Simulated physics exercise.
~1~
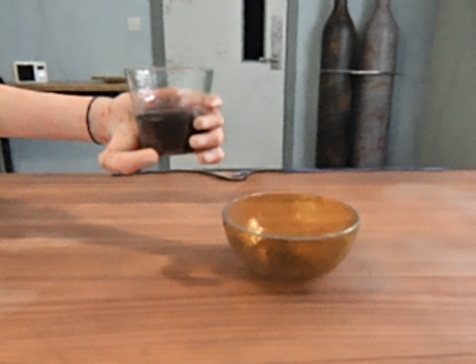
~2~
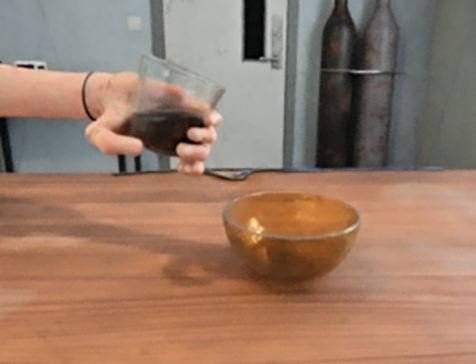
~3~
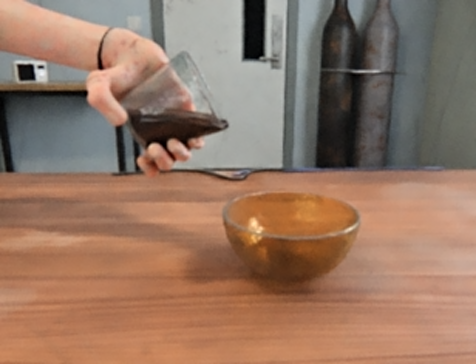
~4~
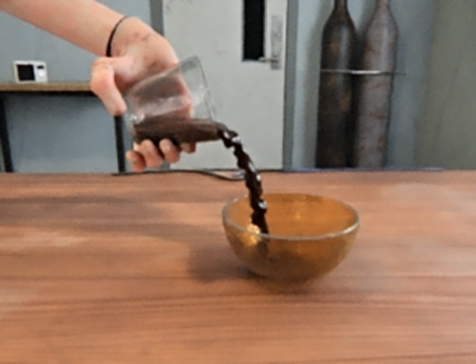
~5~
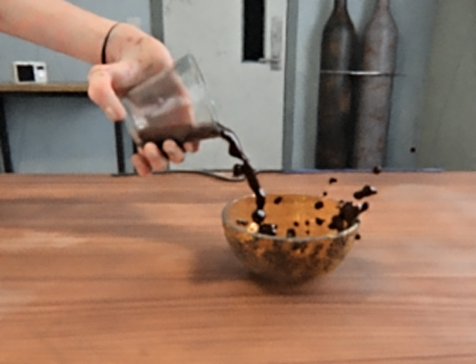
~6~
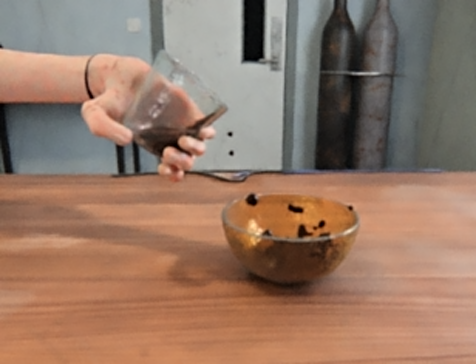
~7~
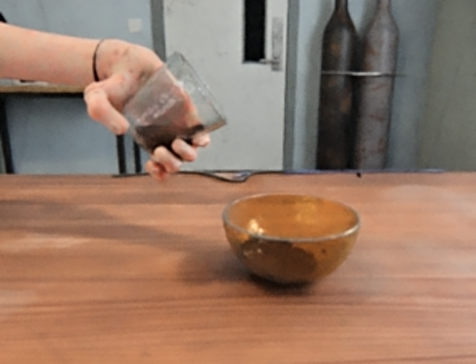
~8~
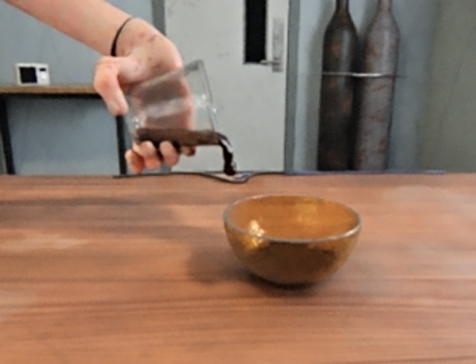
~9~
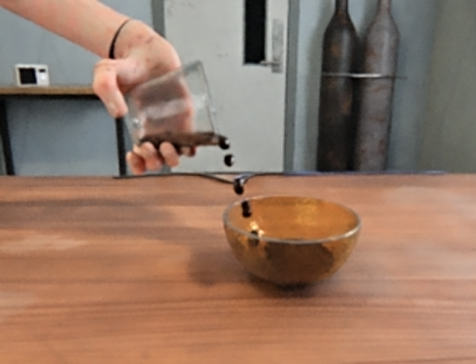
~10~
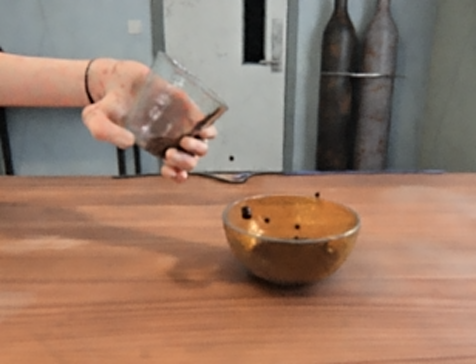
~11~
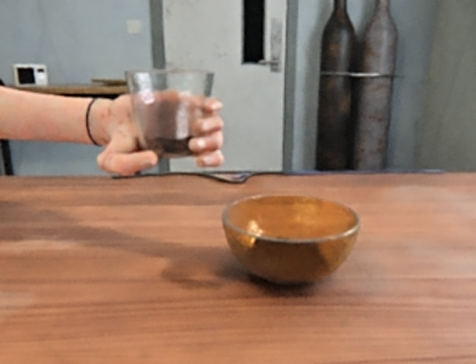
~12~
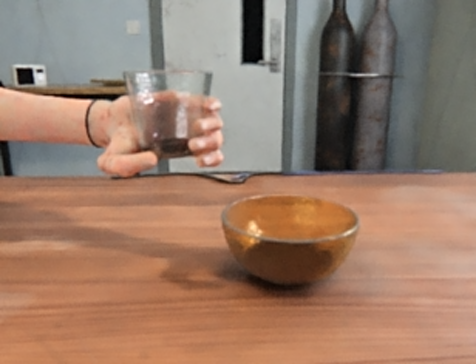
The video shows a hand tilting a glass tumbler of dark liquid beside and above an amber round bowl, pouring and splashing some in, easing back, then tipping again for a thinner pour before levelling the tumbler, which ends upright with a little liquid left.
